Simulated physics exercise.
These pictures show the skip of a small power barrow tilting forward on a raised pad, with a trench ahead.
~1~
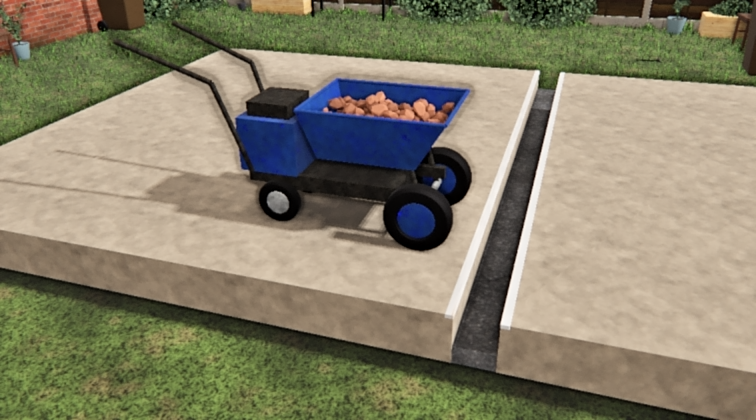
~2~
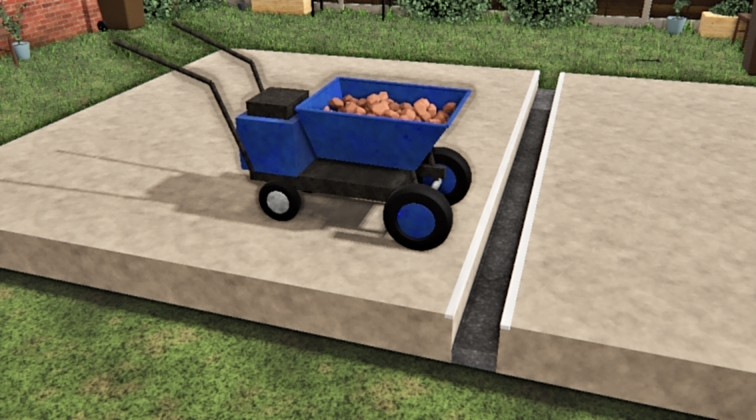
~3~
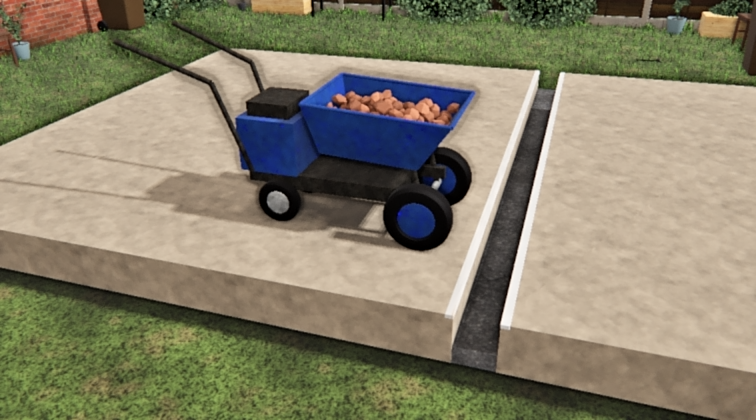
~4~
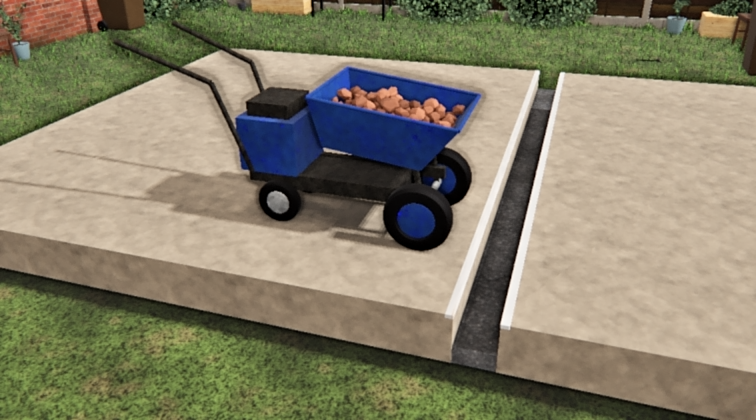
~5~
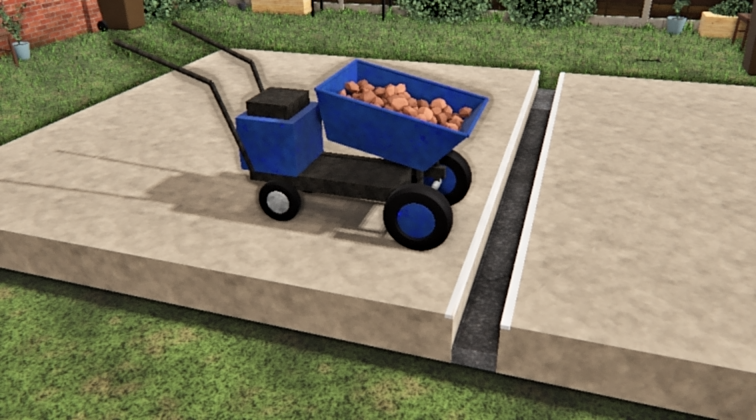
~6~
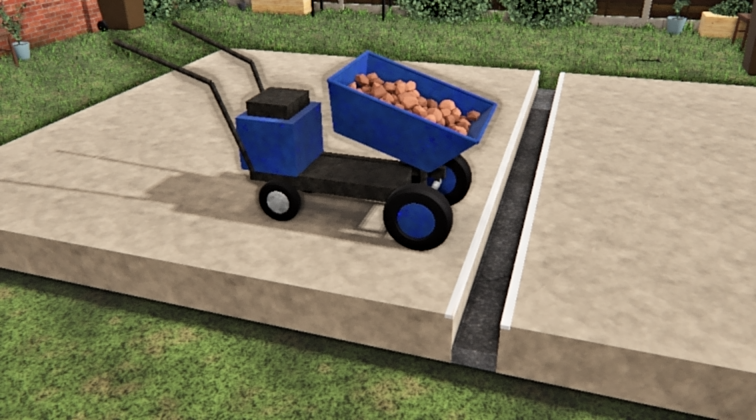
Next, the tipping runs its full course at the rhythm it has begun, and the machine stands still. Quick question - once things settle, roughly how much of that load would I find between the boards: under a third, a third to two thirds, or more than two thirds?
You would find under a third there.
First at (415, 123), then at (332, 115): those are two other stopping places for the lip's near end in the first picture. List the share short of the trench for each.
In order, close to 0 and 50 in a hundred.
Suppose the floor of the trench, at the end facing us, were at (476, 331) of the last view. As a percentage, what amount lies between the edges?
Estimated share: Approx. 0 %.
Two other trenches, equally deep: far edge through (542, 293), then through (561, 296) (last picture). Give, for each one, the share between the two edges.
Near 50 % and 70 %.
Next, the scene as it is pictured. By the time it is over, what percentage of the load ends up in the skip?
Roughly 25 %.
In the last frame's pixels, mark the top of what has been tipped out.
Peak at rest, last frame: Around (562, 223).
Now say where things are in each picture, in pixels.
The first picture shows lip of the skip near (445, 126), level; top of the load near (375, 109), lumps of rubble; first edge of the trench near (462, 279); far edge near (514, 288), the trench under half as wide as the skip, and about as deep as wide.
The second picture shows lip of the skip near (447, 127), level; top of the load near (376, 109).
The third picture shows lip of the skip near (451, 129), tipped barely; top of the load near (372, 112).
The fourth picture shows lip of the skip near (458, 132), tipped a little; top of the load near (378, 109).
The fifth picture shows lip of the skip near (467, 136), tipped a little; top of the load near (374, 107).
The sixth picture shows lip of the skip near (477, 143), tipped clearly; top of the load near (377, 91); first edge of the trench near (462, 279); far edge near (514, 288).
Shortly afterwards, skip tipped steeply; the whole lot in the skip.
Next, skip tipped right over; the bulk in the skip; near a quarter beyond it; only a few falling.
Some moments later, skip tipped right over; near a quarter in the skip; only a few in or heaped over the trench; near two thirds beyond it.
In the end, skip tipped right over; near a quarter in the skip; only a few in or heaped over the trench; the bulk beyond it.
